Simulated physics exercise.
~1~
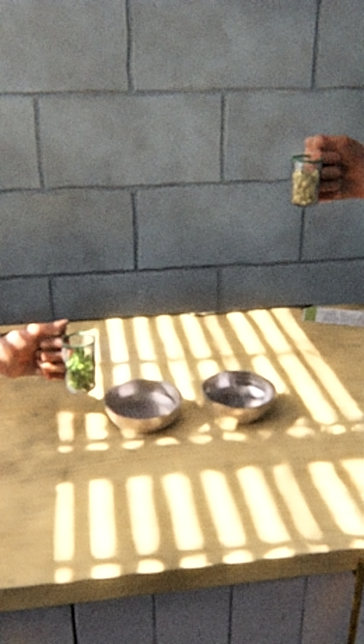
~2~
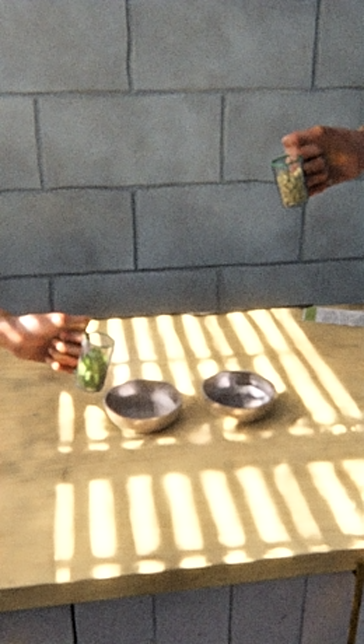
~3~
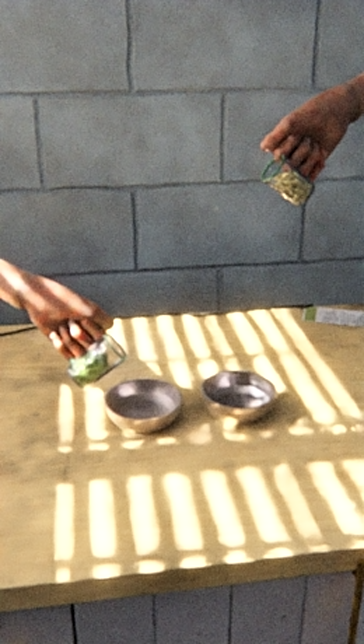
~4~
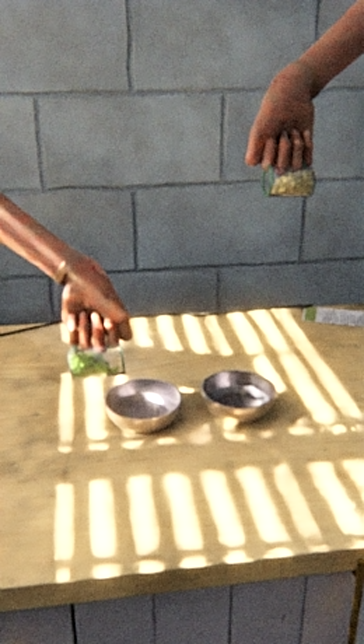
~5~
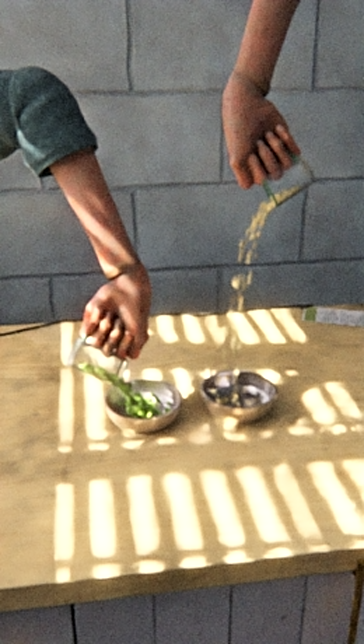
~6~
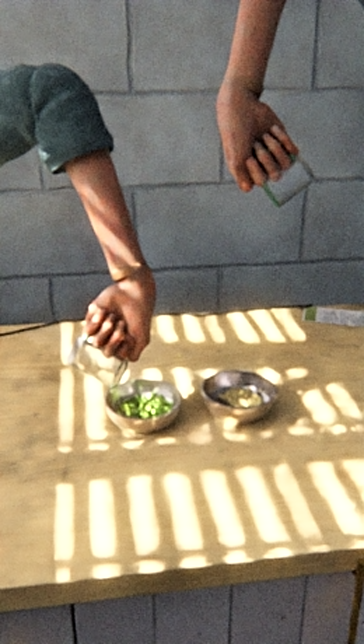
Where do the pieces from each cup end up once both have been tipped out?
The green pieces on the left all end up in their dish. On the right, most of the pale pieces are in the dish, but a few lie scattered around it.
In this clip, two hands tip glass cups over two metal dishes on a sunlit counter, the right cup held much higher. Green pieces from the left all land in their dish, while most pale pieces from the right land in theirs, with a few ending outside.
